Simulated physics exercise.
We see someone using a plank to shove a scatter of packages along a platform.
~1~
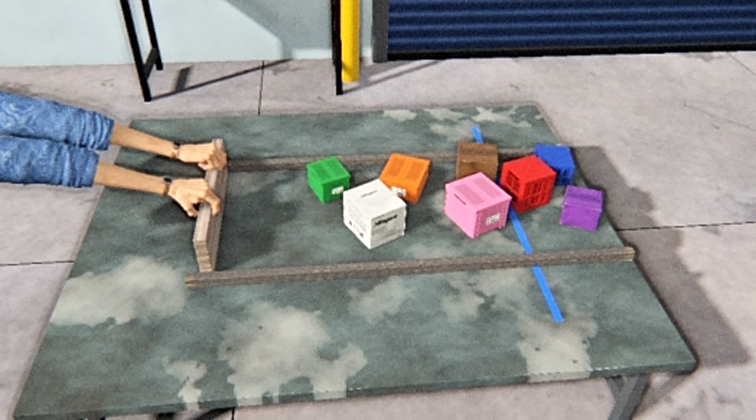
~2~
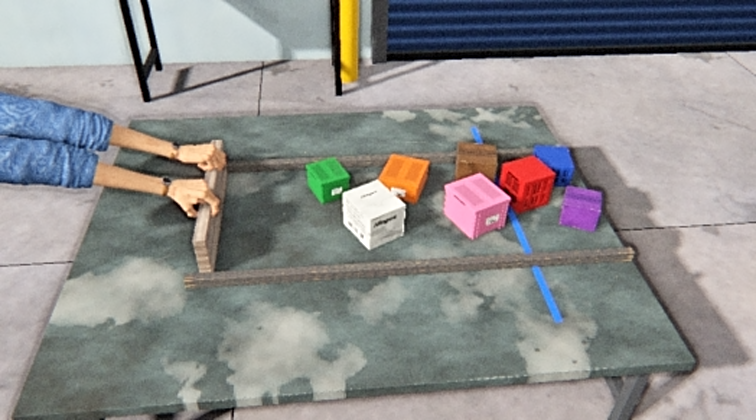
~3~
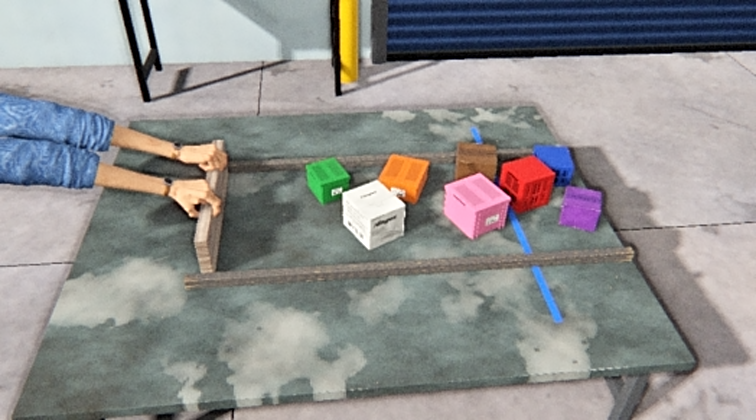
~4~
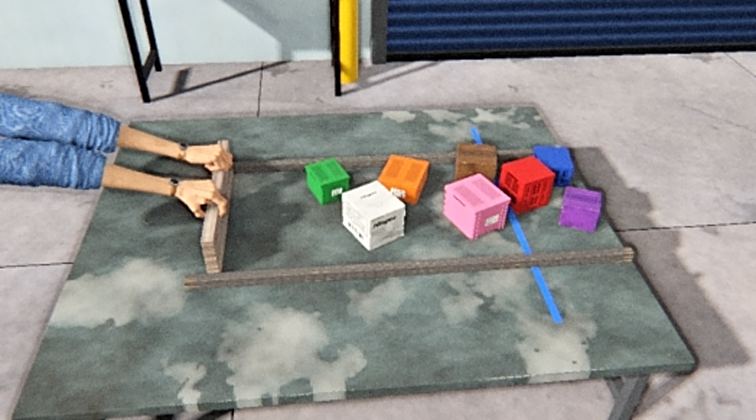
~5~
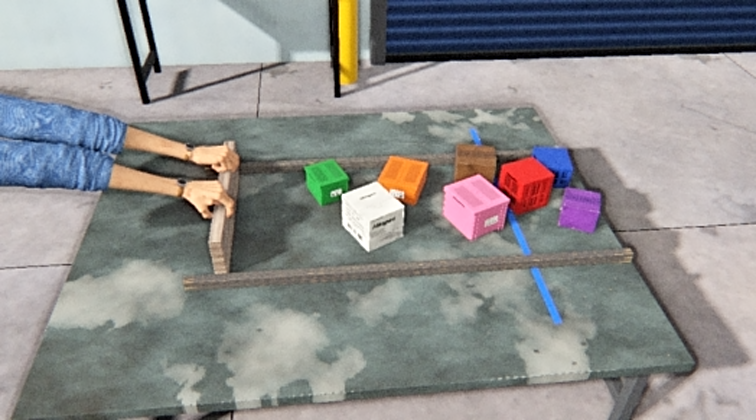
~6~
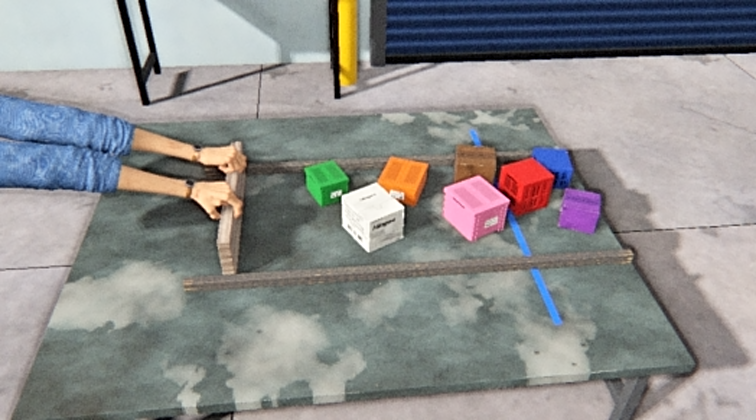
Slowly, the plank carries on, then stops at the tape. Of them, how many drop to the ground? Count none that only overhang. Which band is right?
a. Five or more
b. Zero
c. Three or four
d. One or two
Three or four (c).
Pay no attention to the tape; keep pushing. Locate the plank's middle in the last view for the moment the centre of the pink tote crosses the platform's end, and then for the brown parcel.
The middle is at (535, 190) when it's the pink tote, and at (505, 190) when it's the brown parcel.
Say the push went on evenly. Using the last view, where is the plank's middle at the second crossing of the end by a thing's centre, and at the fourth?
(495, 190), later (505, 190).
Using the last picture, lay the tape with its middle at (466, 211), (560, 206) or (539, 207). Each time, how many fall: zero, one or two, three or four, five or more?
In the order of the places given: Not one; more than four; 5 or more.
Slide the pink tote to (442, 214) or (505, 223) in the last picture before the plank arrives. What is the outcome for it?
Well, in both cases in turn, the pink tote stays where it is and then stays where it is.
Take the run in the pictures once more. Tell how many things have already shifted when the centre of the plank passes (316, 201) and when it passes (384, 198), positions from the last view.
It comes to 1 for the first spot, 3 for the other.
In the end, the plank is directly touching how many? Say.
The count in contact is 2.
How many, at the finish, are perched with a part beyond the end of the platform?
Result: 1.
A little later, none off yet; purple parcel at rest near (579, 211); blue crate at rest near (551, 168); red crate at rest near (525, 187).
When it is over, the number that fall off is three or four; down, red crate, blue crate and purple parcel.
